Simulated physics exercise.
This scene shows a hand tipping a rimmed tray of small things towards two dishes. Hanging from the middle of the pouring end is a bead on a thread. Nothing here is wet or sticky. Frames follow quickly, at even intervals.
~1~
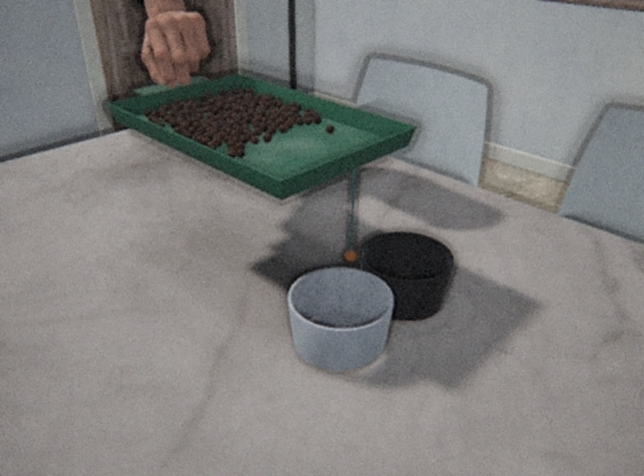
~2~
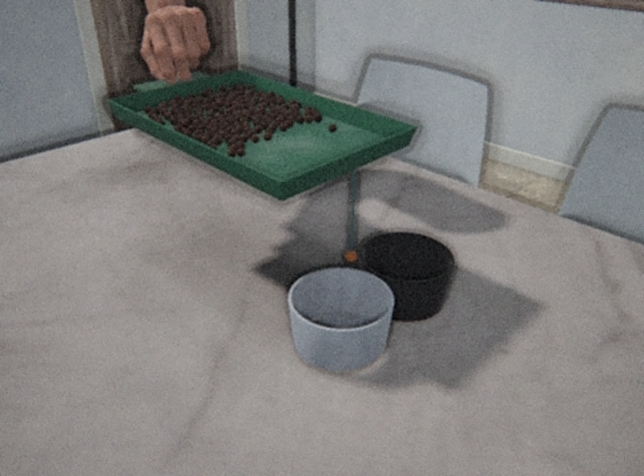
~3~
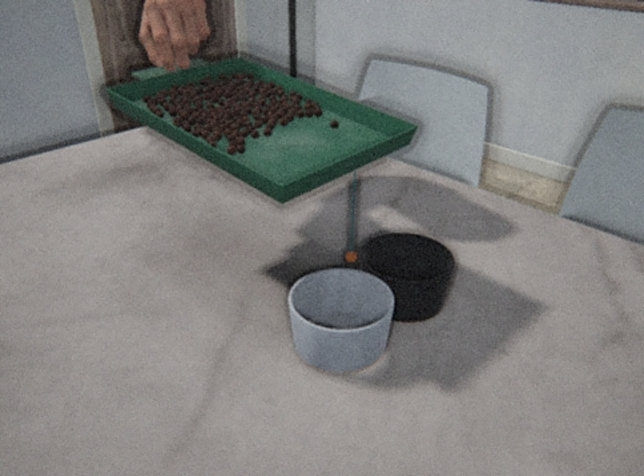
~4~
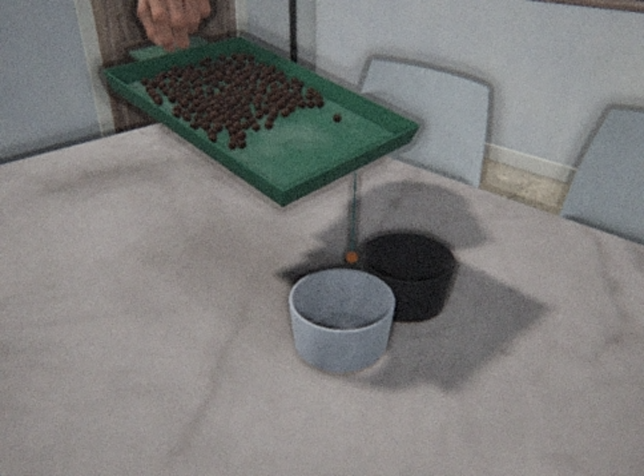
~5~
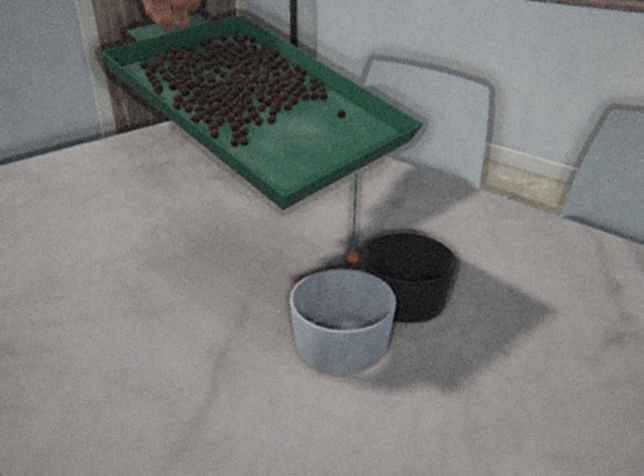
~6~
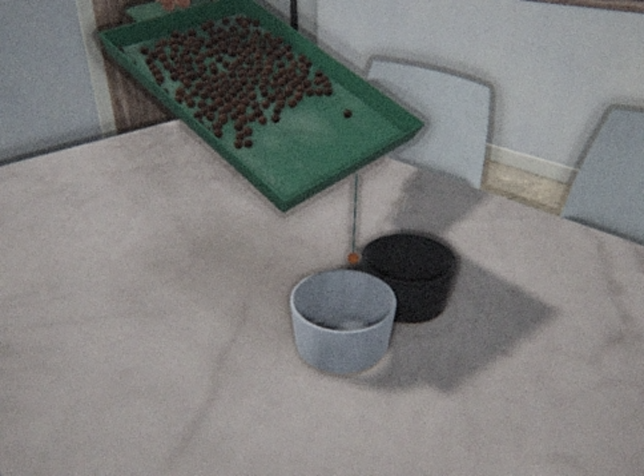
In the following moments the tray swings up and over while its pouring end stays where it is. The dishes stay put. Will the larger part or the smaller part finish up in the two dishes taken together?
The smaller part does.
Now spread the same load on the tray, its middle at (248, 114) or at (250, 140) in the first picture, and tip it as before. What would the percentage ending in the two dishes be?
Roughly 40 per cent, then roughly 50 per cent.
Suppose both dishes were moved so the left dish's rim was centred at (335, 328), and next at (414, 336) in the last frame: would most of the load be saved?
In order, they'd catch a major share, and next a minor share.
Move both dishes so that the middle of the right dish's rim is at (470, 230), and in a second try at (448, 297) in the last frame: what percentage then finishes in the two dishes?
It comes to roughly 0 per cent in one try and roughly 30 per cent in the next.
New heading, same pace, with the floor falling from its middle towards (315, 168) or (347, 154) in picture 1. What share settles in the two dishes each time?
In turn 40 and 60 in a hundred.
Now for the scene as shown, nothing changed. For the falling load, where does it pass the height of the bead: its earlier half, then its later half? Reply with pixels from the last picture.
Earlier half at (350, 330), later half at (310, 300).
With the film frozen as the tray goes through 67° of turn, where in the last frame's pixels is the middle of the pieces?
The middle of the load sits near (318, 218).
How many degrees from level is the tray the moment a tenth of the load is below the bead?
Approx. 65° from level.
Soon, tray tipped steeply; about half on the tray; a stray few in the left dish; about a quarter outside both; about a quarter in the air.
A while on, tray tipped past a quarter turn; a stray few on the tray; about a third in the left dish; about two thirds outside both; a small part in the air.
Towards the end, tray tipped past a quarter turn; about a third in the left dish; about two thirds outside both.
Finally, tray tipped past a quarter turn; about a third in the left dish; none in the right dish; about two thirds outside both.
